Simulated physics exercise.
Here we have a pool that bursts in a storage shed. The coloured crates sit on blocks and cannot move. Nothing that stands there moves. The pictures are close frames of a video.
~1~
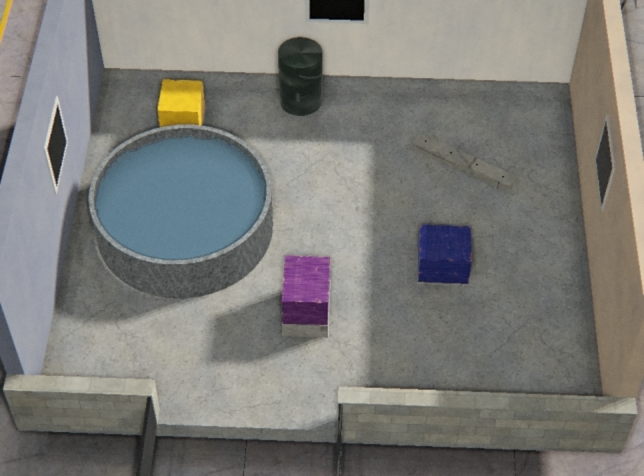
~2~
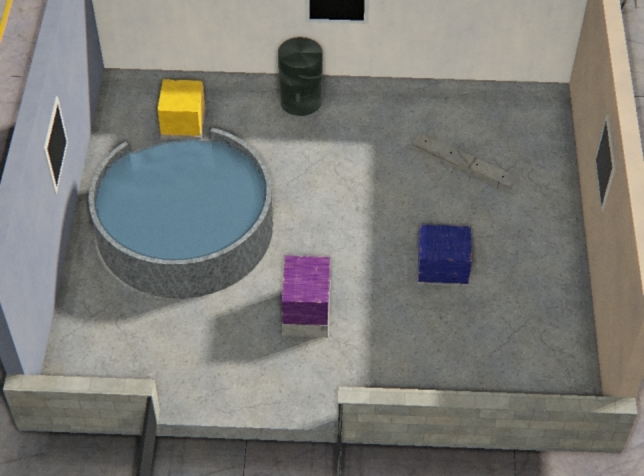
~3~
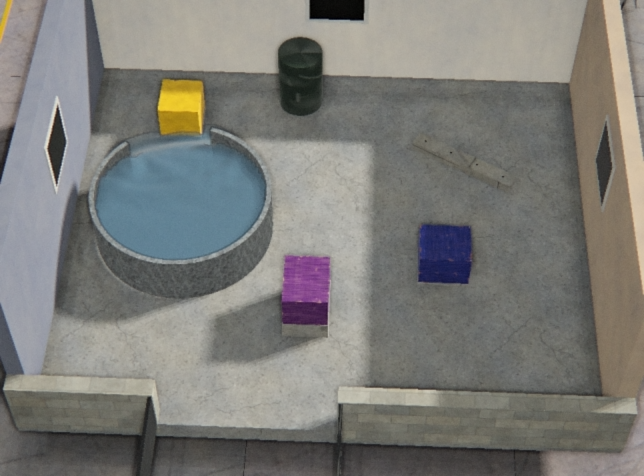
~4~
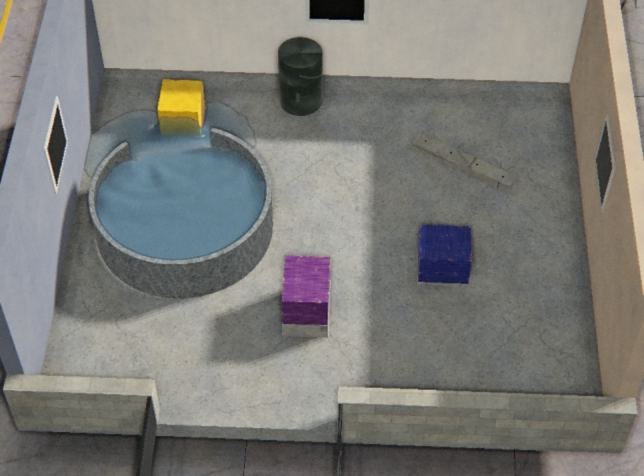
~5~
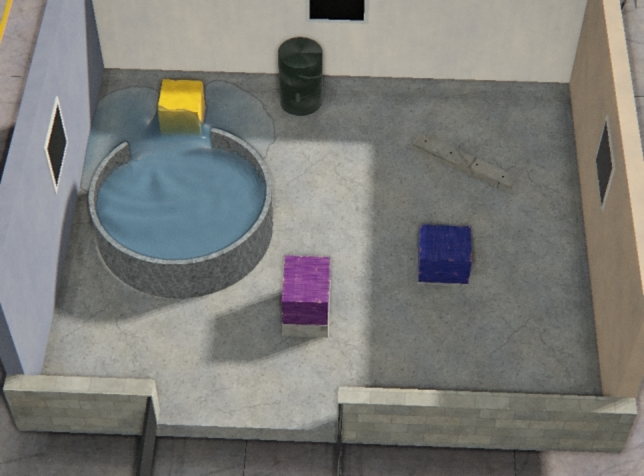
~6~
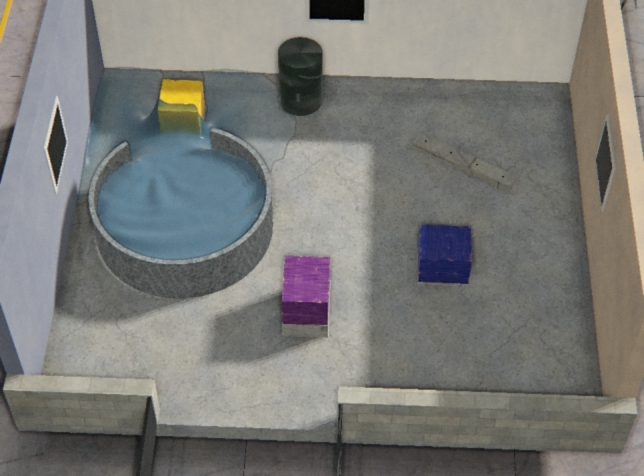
Water in a round stone pool poured out through a gap that opened in its far side, then spread across the grey floor around the yellow block and reached toward the back wall.
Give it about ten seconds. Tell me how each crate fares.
In the end: The yellow crate gets wet; the blue crate gets wet; the purple crate stays dry.
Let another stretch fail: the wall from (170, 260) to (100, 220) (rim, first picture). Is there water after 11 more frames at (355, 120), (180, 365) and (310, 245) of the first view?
In turn: Free of water, awash, not flooded.
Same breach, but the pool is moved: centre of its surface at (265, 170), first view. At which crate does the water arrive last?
It is the purple one.
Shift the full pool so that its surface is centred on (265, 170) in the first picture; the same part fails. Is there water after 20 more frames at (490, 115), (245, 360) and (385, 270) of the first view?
In turn: Under water, free of water, free of water.
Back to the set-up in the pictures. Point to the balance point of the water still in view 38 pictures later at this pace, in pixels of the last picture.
I would point to (275, 196).
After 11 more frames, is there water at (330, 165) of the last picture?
Verdict: Flooded.
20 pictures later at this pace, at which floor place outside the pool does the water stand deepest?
Roughly at (277, 95).
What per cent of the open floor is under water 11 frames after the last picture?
I make it 30 per cent.
A moment on, water covers 15 % of the floor; the yellow crate water round its plinth, the blue crate not reached, the purple crate not reached.
Next, water covers 30 % of the floor; the yellow crate water round its plinth, the blue crate not reached, the purple crate not reached.
Then, water covers 50 % of the floor; the yellow crate water round its plinth, the blue crate not reached, the purple crate not reached.
Later, water covers 85 % of the floor; the yellow crate water round its plinth, the blue crate water round its plinth, the purple crate water round its plinth.
In the end, water covers 100 % of the floor; the yellow crate was topped, the blue crate was topped, the purple crate stayed above the water.
